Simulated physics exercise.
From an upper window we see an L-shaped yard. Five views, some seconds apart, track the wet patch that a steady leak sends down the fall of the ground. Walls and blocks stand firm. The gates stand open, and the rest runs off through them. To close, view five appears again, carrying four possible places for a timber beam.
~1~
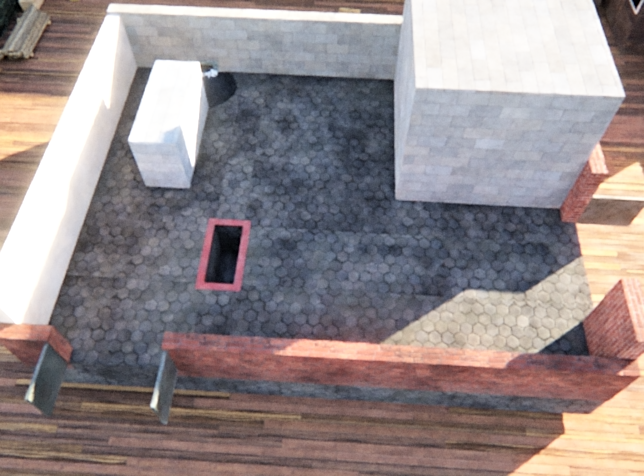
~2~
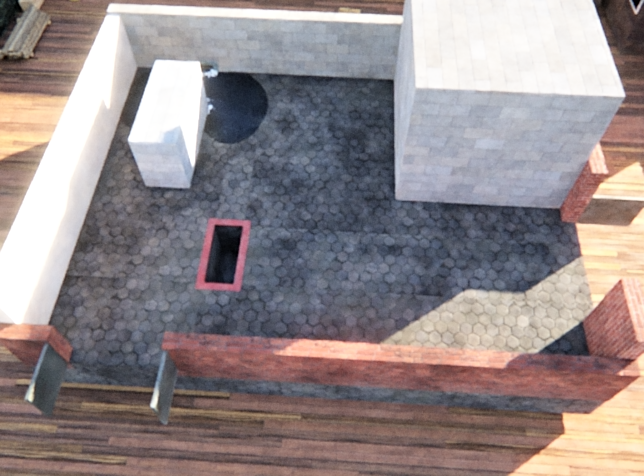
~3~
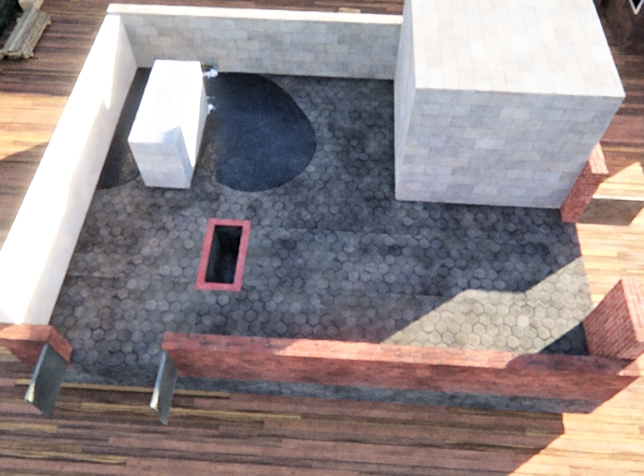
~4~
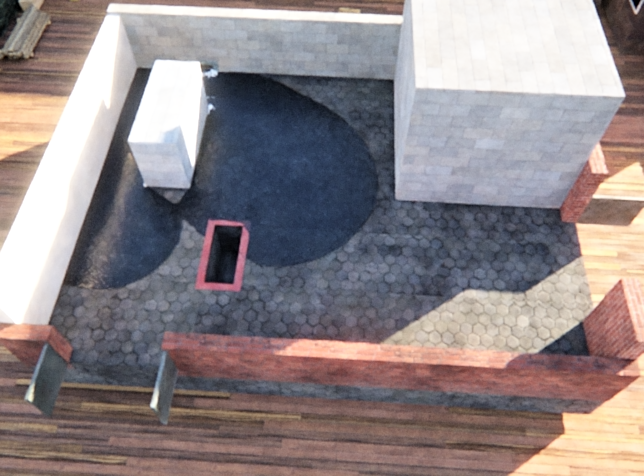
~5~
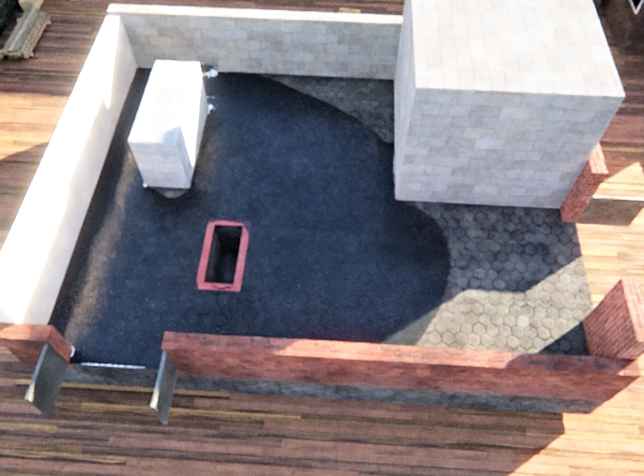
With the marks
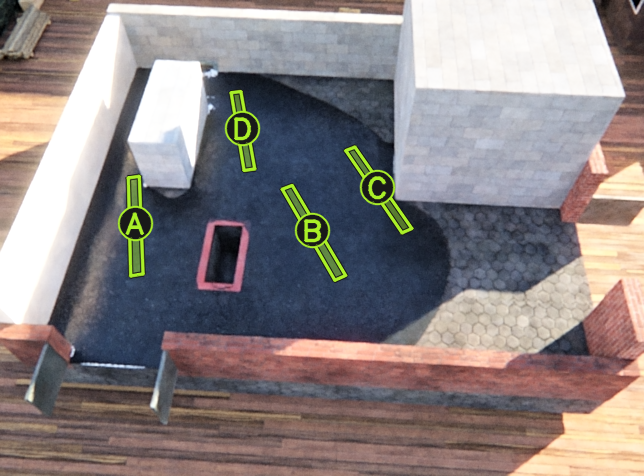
Dark water spreads from beside the pale block at the upper left of a walled, paved yard, widening rightward and appearing along the left wall. It advances toward the viewer around the block, reaches the red-rimmed gully, then surrounds it and covers most of the paving, reaching the front brick wall.
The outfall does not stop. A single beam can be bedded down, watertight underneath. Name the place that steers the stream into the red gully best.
The answer is place D.
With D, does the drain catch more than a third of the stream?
No.
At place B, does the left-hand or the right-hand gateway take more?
The left gate.
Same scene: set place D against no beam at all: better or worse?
Better.
On the marked copy, A from (133, 177) to (136, 274); B from (287, 187) to (340, 277); C from (350, 148) to (406, 230); D from (236, 92) to (249, 169).
With A, about 14 % of the stream runs into the red gully, about 81 % out by the gates.
With B, about 16 % of the stream runs into the red gully, about 80 % out by the gates.
With C, about 14 % of the stream runs into the red gully, about 79 % out by the gates.
With D, about 23 % of the stream runs into the red gully, about 68 % out by the gates.
